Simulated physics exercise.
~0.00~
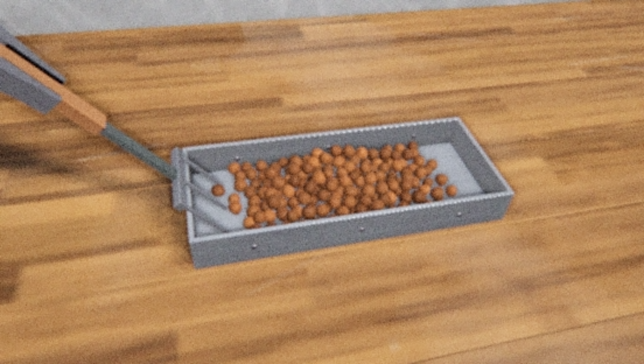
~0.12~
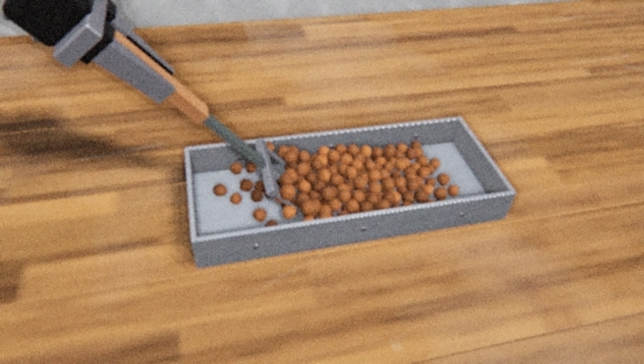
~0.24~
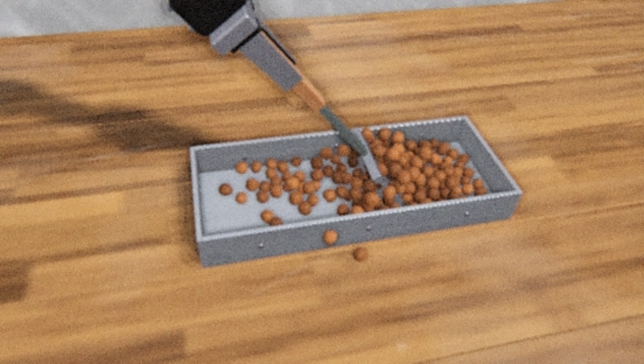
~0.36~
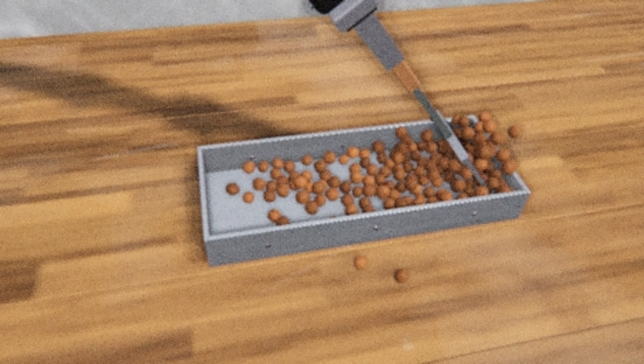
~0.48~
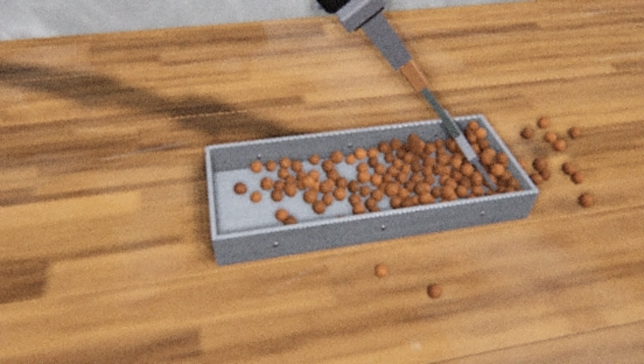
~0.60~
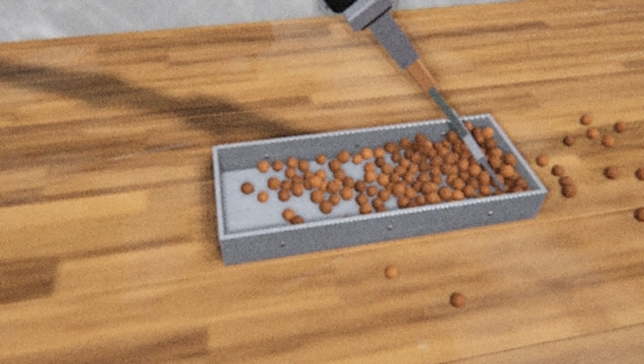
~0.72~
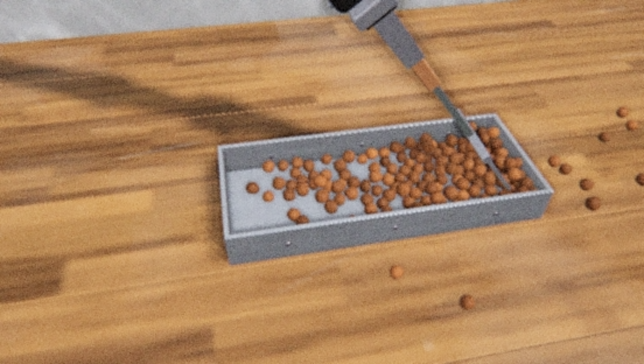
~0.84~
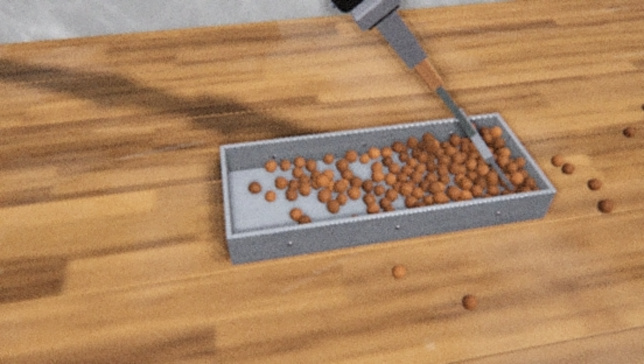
On a wooden tabletop, a robotic gripper drags a small rake rightward through hazelnuts in a shallow grey tin, pushing the heap toward the right end; some spill over the front and right walls and roll away, while most remain inside as the rake stops.
